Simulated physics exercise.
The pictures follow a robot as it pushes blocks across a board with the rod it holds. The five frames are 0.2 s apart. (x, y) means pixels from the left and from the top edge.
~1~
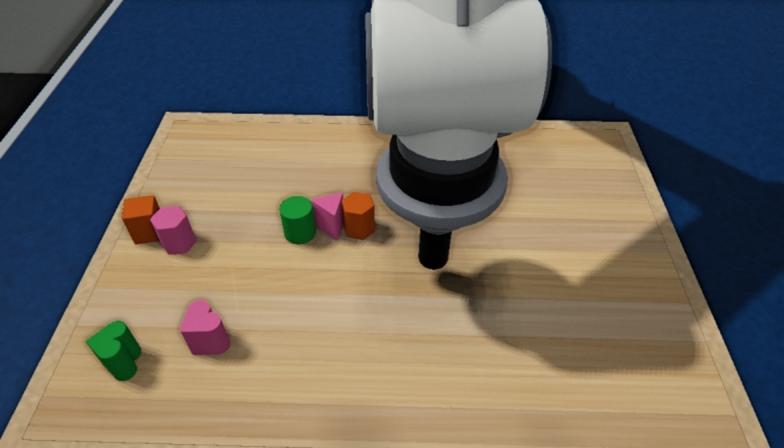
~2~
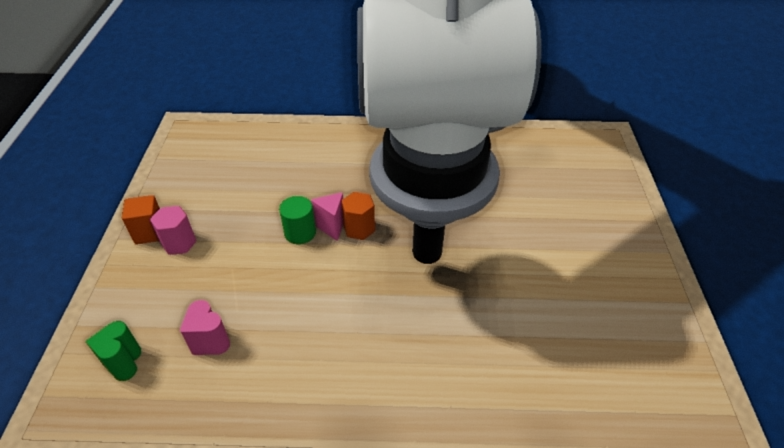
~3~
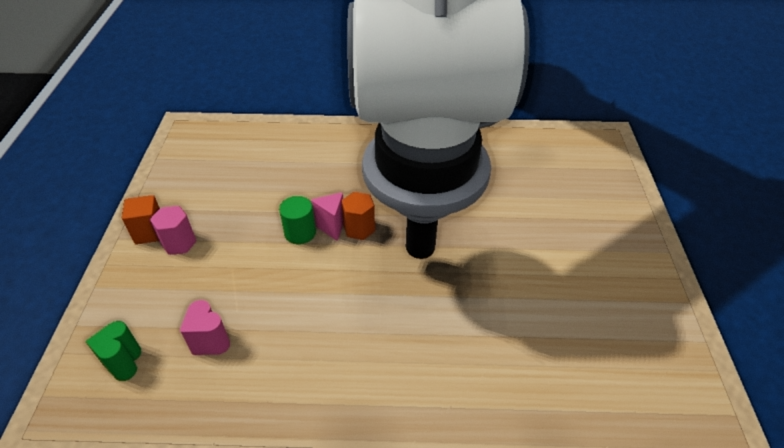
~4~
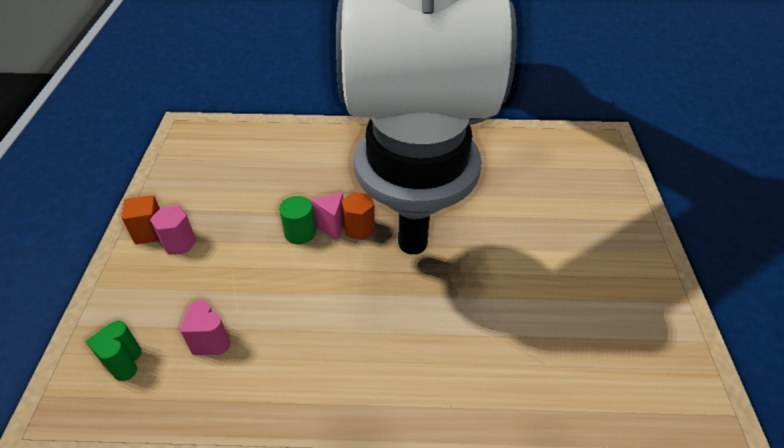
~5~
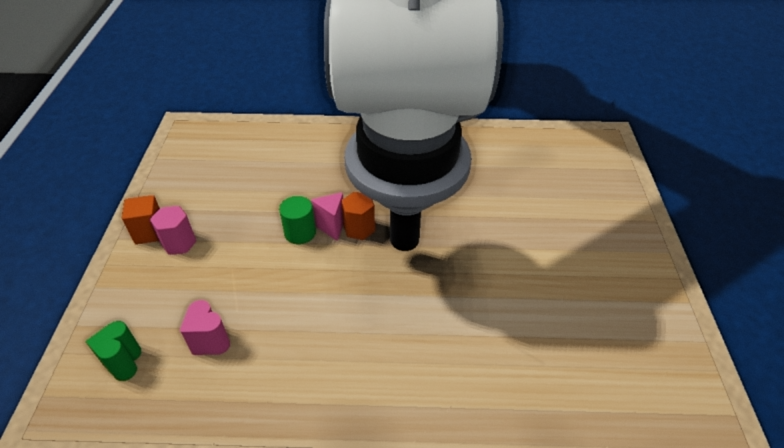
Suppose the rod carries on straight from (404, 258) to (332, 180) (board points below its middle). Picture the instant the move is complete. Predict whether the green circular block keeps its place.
It leaves its spot.
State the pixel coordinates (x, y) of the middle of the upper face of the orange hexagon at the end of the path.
Somewhere near (307, 167).
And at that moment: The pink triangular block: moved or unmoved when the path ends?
The block you're asking about gets moved.
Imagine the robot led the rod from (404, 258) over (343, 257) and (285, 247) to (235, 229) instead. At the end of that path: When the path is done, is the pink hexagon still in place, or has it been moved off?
From what I can tell, it will keep its place.
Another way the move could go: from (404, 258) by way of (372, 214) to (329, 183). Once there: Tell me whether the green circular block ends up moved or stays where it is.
Somewhere new.
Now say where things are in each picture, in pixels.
The first picture shows lower end of the rod (433, 260), tops of blocks, green circular block (296, 206), pink triangular block (329, 202), orange hexagon (358, 202).
The second picture shows rod (427, 254), blocks as before.
The third picture shows rod (420, 249), blocks as before.
The fourth picture shows rod (413, 245), blocks as before.
The fifth picture shows rod (405, 242), green circular block (296, 206), pink triangular block (329, 202), orange hexagon (358, 202).
What follows on the original path. One third of the way, rod (378, 213); green circular block (292, 207); pink triangular block (321, 199); orange hexagon (349, 197), turned 15° anticlockwise.
Two thirds of the way, rod (353, 187); green circular block (284, 208); pink triangular block (302, 191), turned 25° anticlockwise; orange hexagon (324, 179), turned 60° anticlockwise.
At the end, rod (330, 164); green circular block (284, 208); pink triangular block (297, 188), turned 55° anticlockwise; orange hexagon (307, 167), turned 115° anticlockwise.
